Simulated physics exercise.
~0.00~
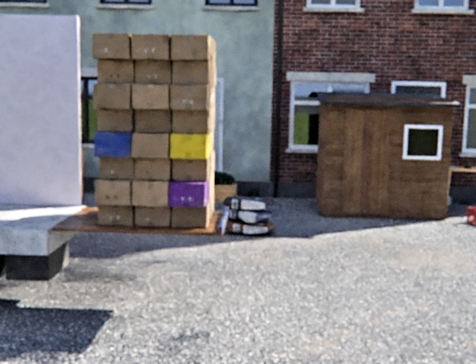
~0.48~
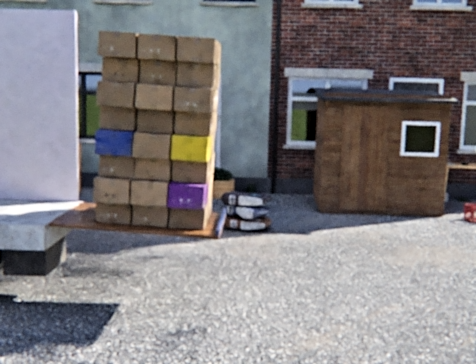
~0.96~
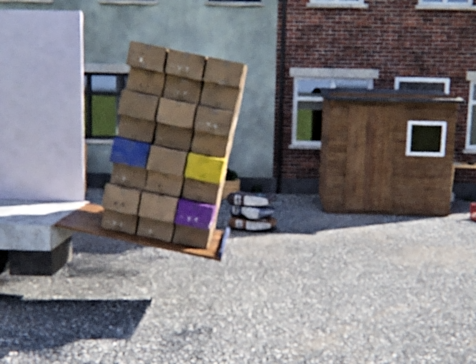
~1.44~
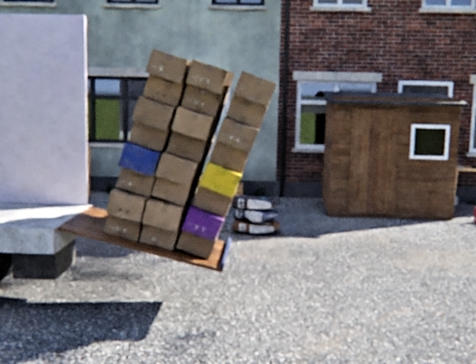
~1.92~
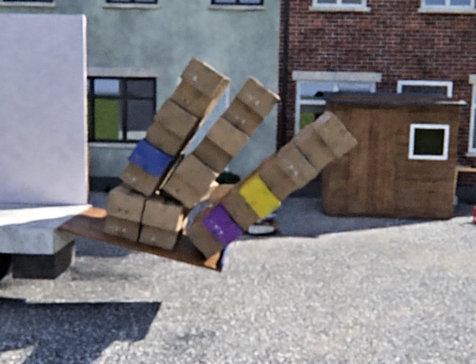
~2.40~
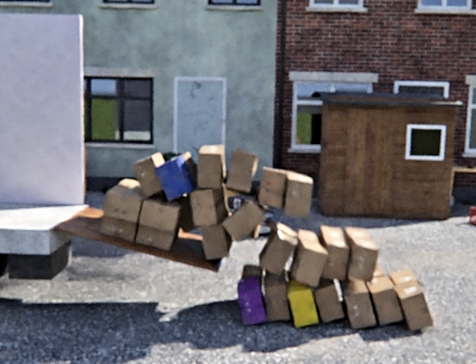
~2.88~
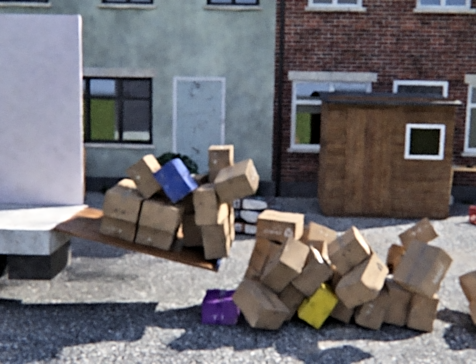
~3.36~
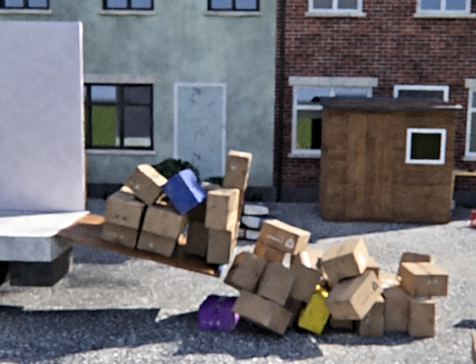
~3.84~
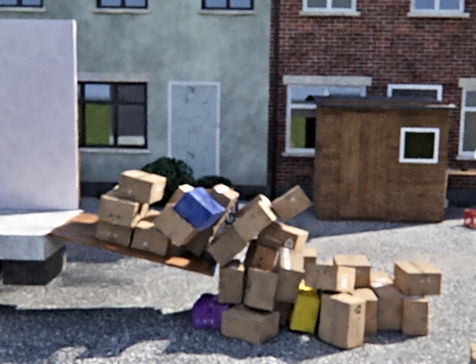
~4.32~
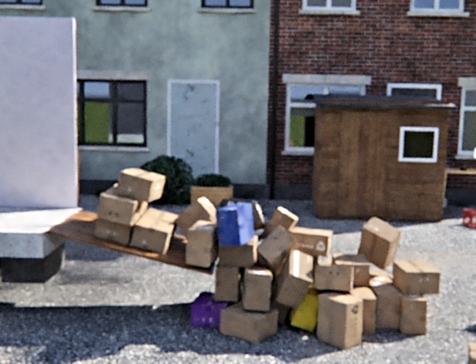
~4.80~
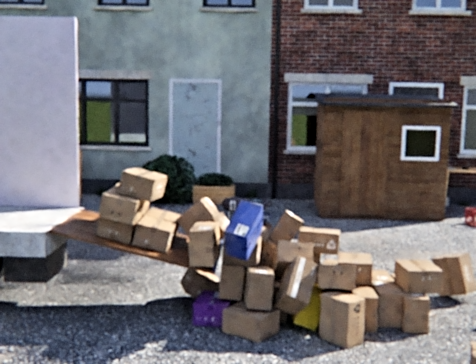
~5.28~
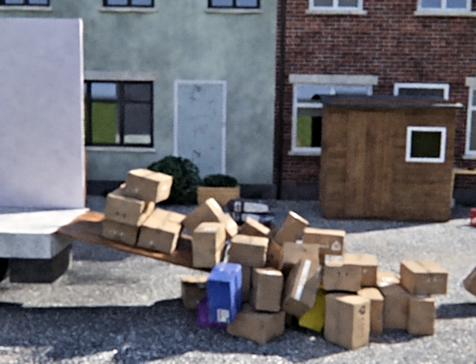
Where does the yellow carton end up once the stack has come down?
The yellow carton falls off the platform and ends up on the ground among the other spilled cartons.
On a lorry's tilting tail lift, stacked cartons topple right and most spill onto the ground.
